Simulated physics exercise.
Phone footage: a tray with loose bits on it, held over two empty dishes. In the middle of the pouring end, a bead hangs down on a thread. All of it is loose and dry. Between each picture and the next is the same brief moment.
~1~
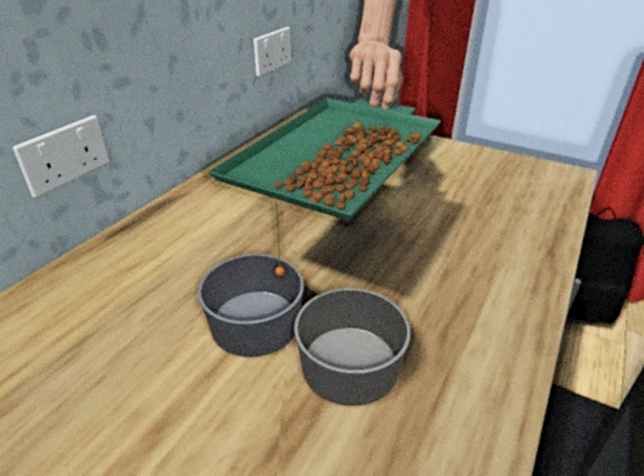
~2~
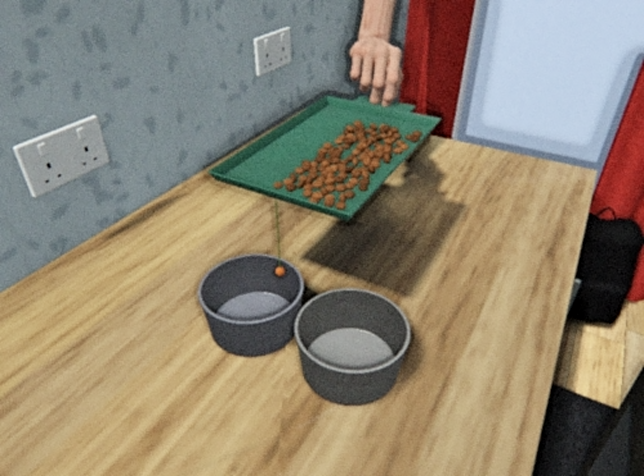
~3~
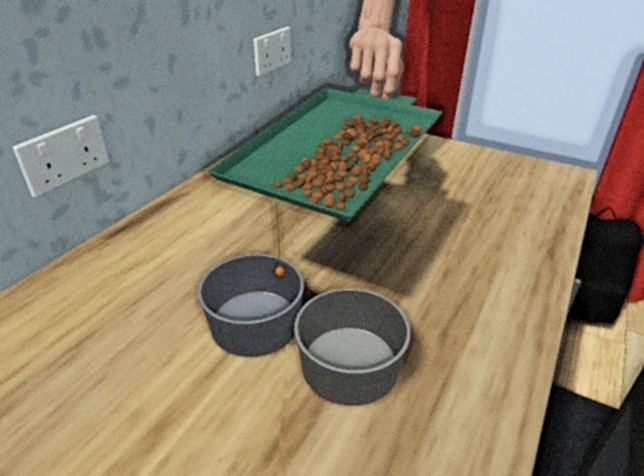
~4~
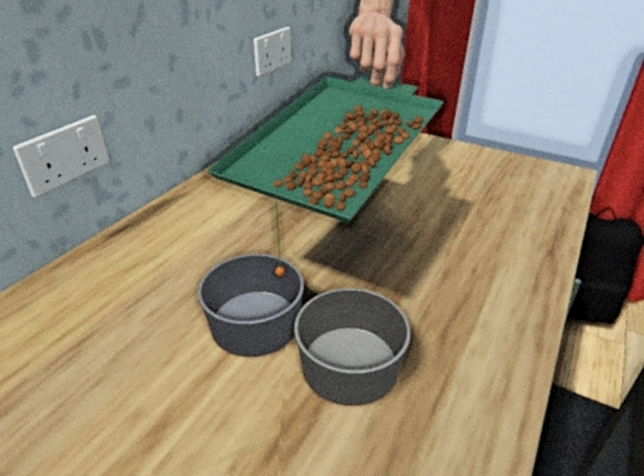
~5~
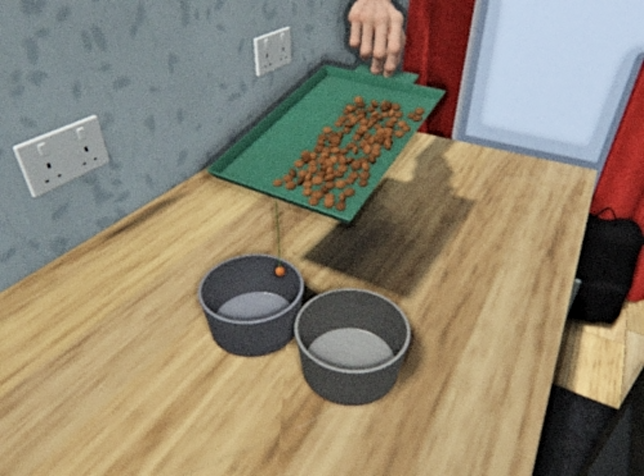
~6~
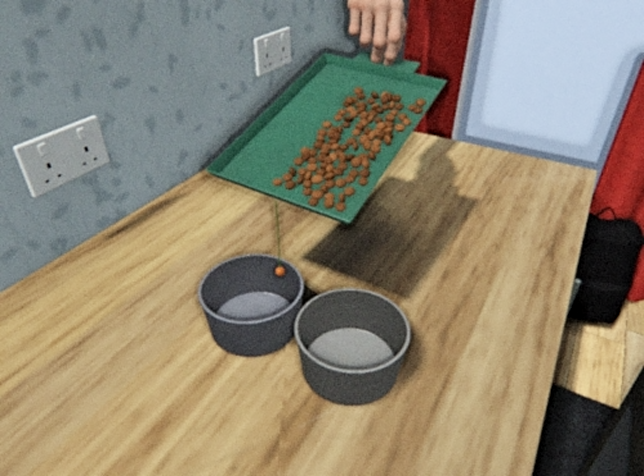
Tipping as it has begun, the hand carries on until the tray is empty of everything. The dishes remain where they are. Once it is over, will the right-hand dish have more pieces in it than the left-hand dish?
Yes.
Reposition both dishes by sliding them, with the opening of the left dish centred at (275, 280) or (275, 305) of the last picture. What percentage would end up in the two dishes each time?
Close to 70 per cent, followed by close to 80 per cent.
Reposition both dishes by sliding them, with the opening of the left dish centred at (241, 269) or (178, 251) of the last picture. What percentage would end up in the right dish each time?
The first position comes out at 70 per cent, the other at 30 per cent.
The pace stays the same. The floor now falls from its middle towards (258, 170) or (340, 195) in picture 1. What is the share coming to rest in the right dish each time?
First case around 0 per cent, second case 90 per cent.
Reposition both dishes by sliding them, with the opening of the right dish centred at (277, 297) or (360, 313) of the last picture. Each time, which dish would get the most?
In the first try it's the right-side dish, and in the second it's the right-side dish.
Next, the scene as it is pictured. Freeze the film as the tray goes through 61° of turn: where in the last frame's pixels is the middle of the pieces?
The load is centred about (320, 208).
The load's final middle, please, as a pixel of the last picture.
At about (332, 358).
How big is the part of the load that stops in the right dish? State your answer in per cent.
Result: Close to 70 in a hundred.
Shortly afterwards, tray tipped steeply; near two thirds on the tray; a little in the right dish; only a few in the left dish; near a quarter in the air.
Next, tray tipped past a quarter turn; near two thirds in the right dish; near a quarter in the left dish; a little outside both; only a few in the air.
Some moments later, tray tipped past a quarter turn; near two thirds in the right dish; near a quarter in the left dish; a little outside both.
In the end, tray tipped past a quarter turn; near two thirds in the right dish; near a quarter in the left dish; a little outside both.
